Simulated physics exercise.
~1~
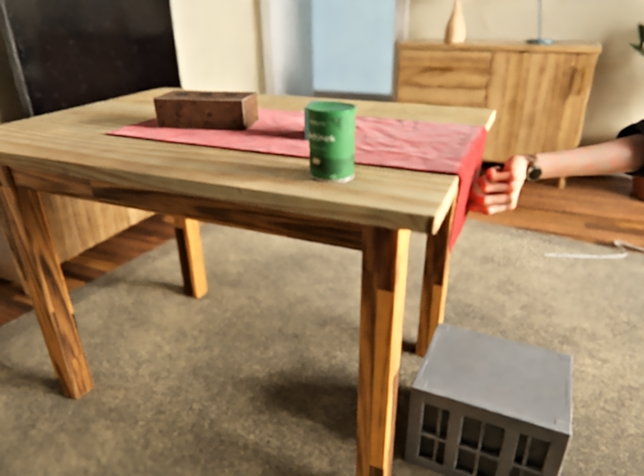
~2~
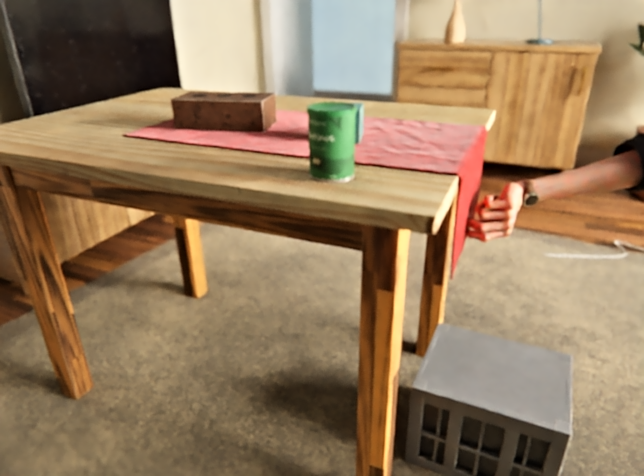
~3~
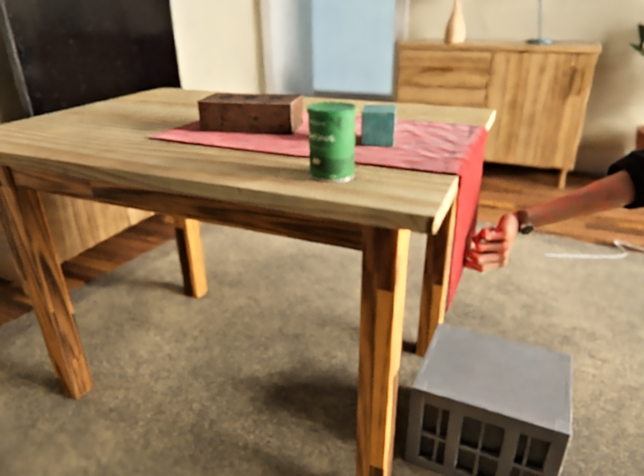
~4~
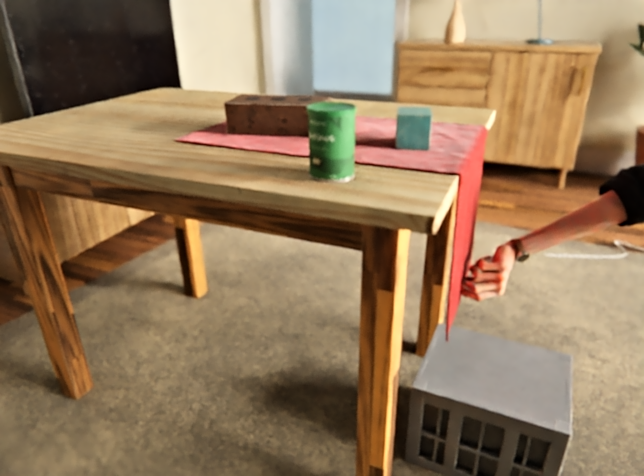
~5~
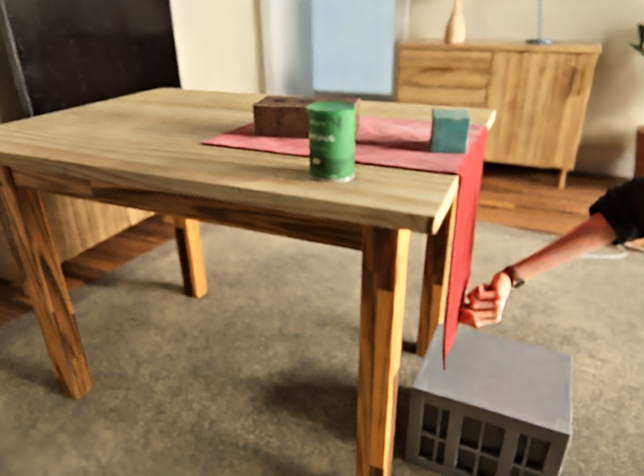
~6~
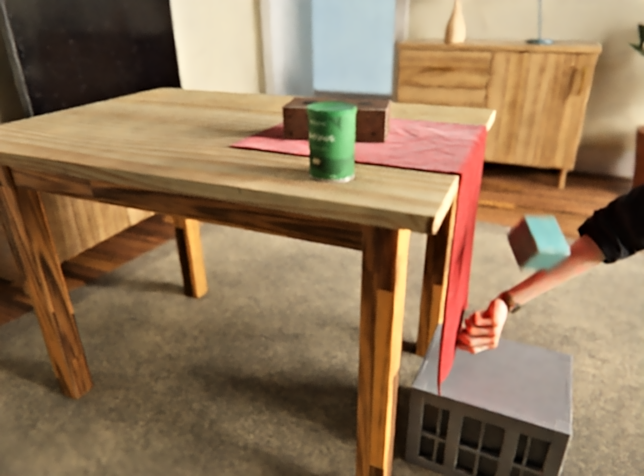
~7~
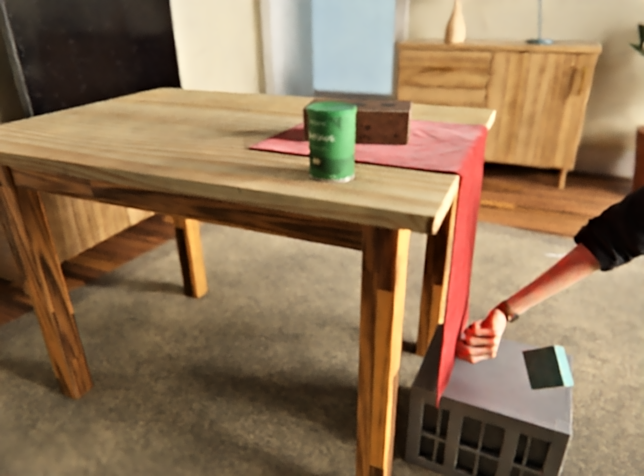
A hand at the right grips the hanging end of a red scarf laid across a wooden table, seen from a still camera in a room with a sideboard behind. A brown brick rests on the cloth, a green tin stands near the front edge, and a grey crate sits on the carpet below. As the hand draws the scarf downward, the brick slides right and a turquoise block emerges from behind the tin, riding toward the edge. The block tips over, tumbling past the arm onto the crate. The scarf's end reaches the crate, while brick and tin remain on the table.
